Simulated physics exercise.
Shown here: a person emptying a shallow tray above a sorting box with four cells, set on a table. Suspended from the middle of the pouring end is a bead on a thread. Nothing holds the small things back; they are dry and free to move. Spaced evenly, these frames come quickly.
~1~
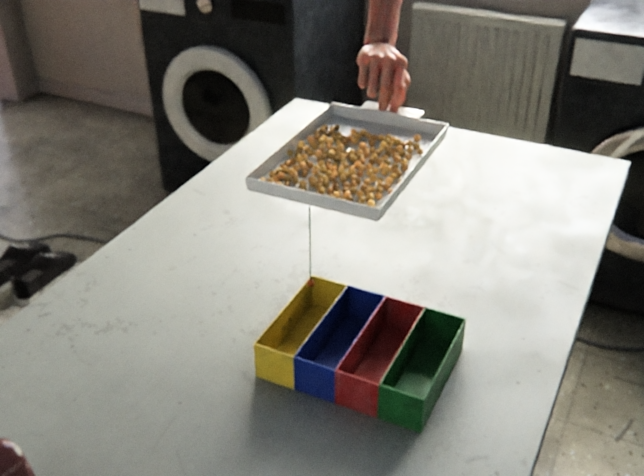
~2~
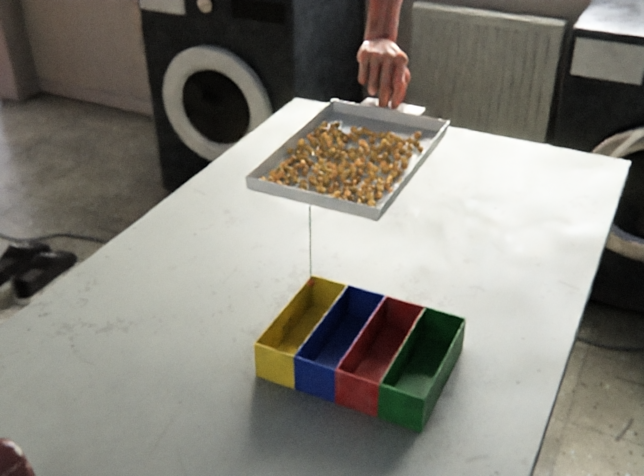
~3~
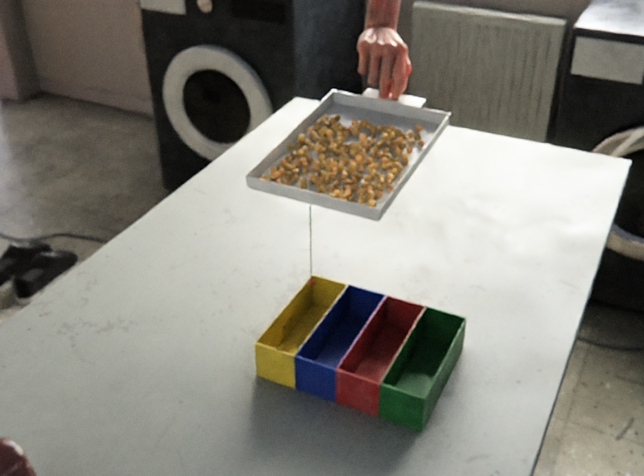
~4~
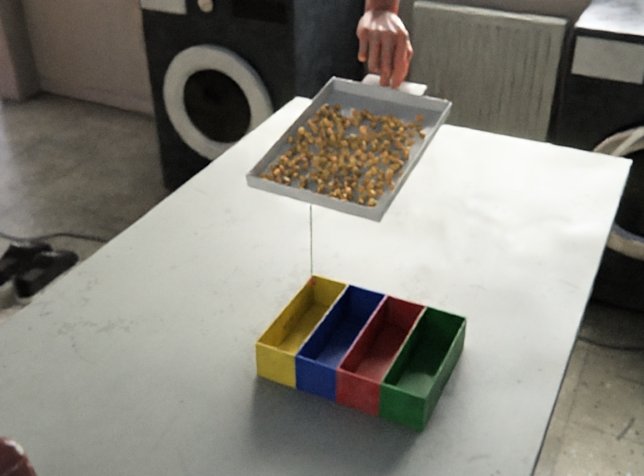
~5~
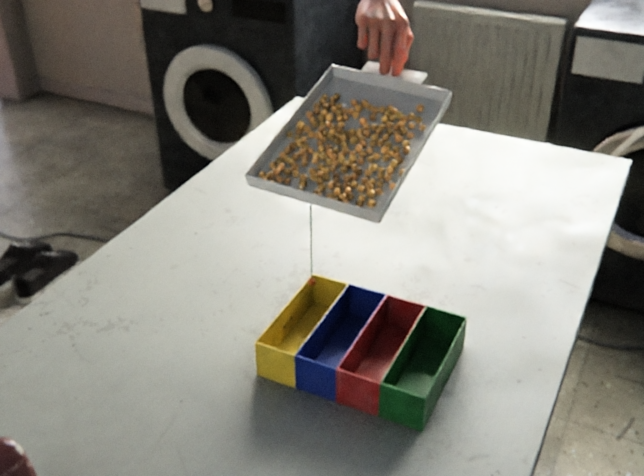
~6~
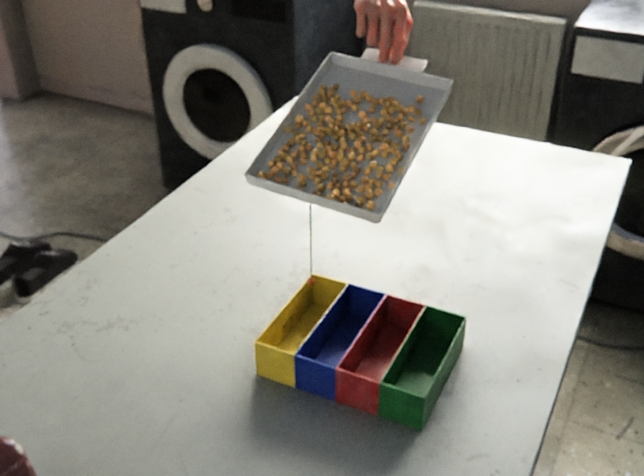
A hand raises the back of a shallow tray of chickpeas above a four-colored sorting box.
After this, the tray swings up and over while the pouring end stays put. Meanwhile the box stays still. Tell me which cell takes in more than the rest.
I would say the blue cell.
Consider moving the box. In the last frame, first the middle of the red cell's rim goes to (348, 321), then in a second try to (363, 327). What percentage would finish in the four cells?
Roughly 100 % and then 90 %.
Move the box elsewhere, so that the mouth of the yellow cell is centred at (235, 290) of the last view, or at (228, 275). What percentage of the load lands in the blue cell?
I'd expect some 20 percent, and then some 0 percent.
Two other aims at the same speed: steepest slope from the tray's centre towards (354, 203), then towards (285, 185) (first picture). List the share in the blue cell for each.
Somewhere close to 50 % the first time, 0 % the second.
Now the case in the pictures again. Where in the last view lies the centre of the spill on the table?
I'd say near (229, 351), give or take.
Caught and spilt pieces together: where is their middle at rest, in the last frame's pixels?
Resting centre, last picture - approx. (320, 355).
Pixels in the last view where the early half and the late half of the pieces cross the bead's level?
Early half: (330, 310); late half: (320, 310).
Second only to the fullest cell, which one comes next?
The yellow one.
Shortly afterwards, tray tipped steeply; the whole lot on the tray.
Next, tray tipped past a quarter turn; all but a few on the tray; only a few in the blue cell; only a few in the red cell.
Some moments later, tray tipped past a quarter turn; near half in the blue cell; near a third in the yellow cell; a little in the red cell; a little falling or outside the box.
In the end, tray tipped past a quarter turn; near half in the blue cell; near a third in the yellow cell; a little in the red cell; none at all in the green cell; a little outside the box.
